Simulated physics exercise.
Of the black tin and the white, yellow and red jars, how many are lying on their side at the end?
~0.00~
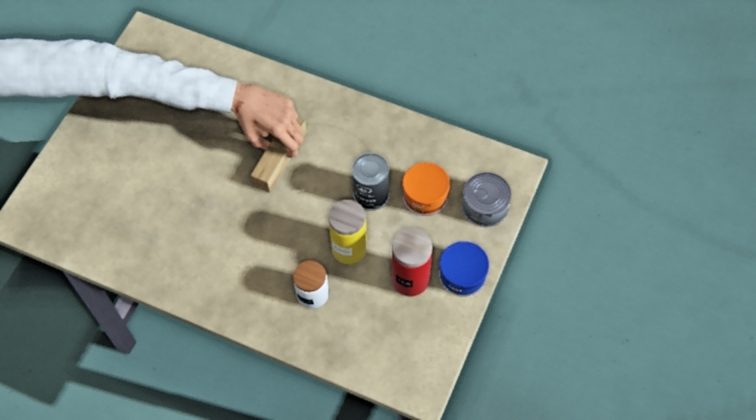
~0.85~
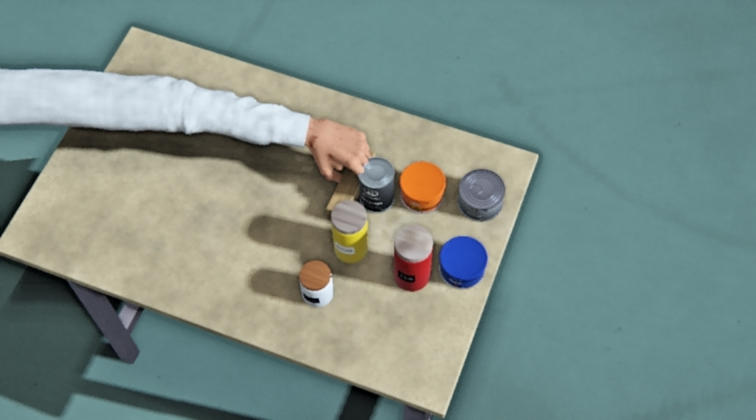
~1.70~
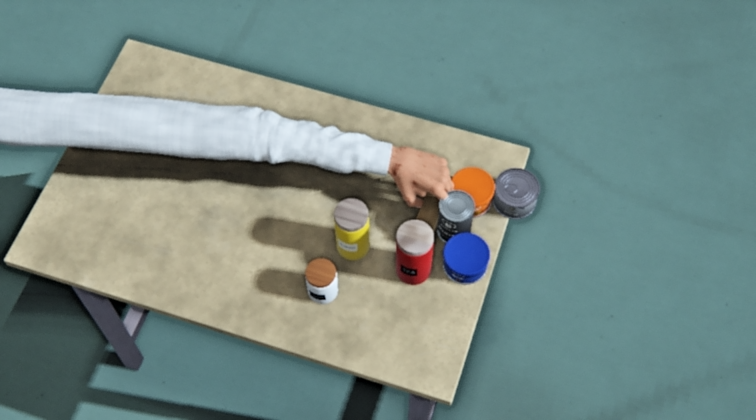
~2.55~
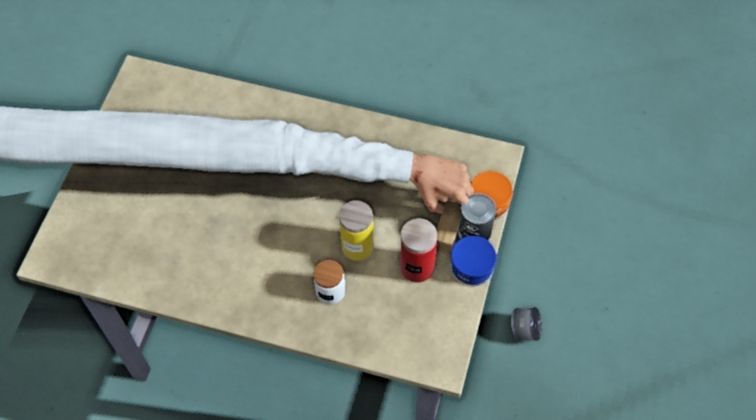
None of them are lying on their side; the black tin has been pushed to the right but is still upright, and the three jars remain standing.
On a table with open edges, a hand in a white sleeve slides a wooden block right into a black tin, shoving it, an orange tub and a grey tub along until the grey one drops to the floor; the blue tub shifts slightly and the three jars stay put.
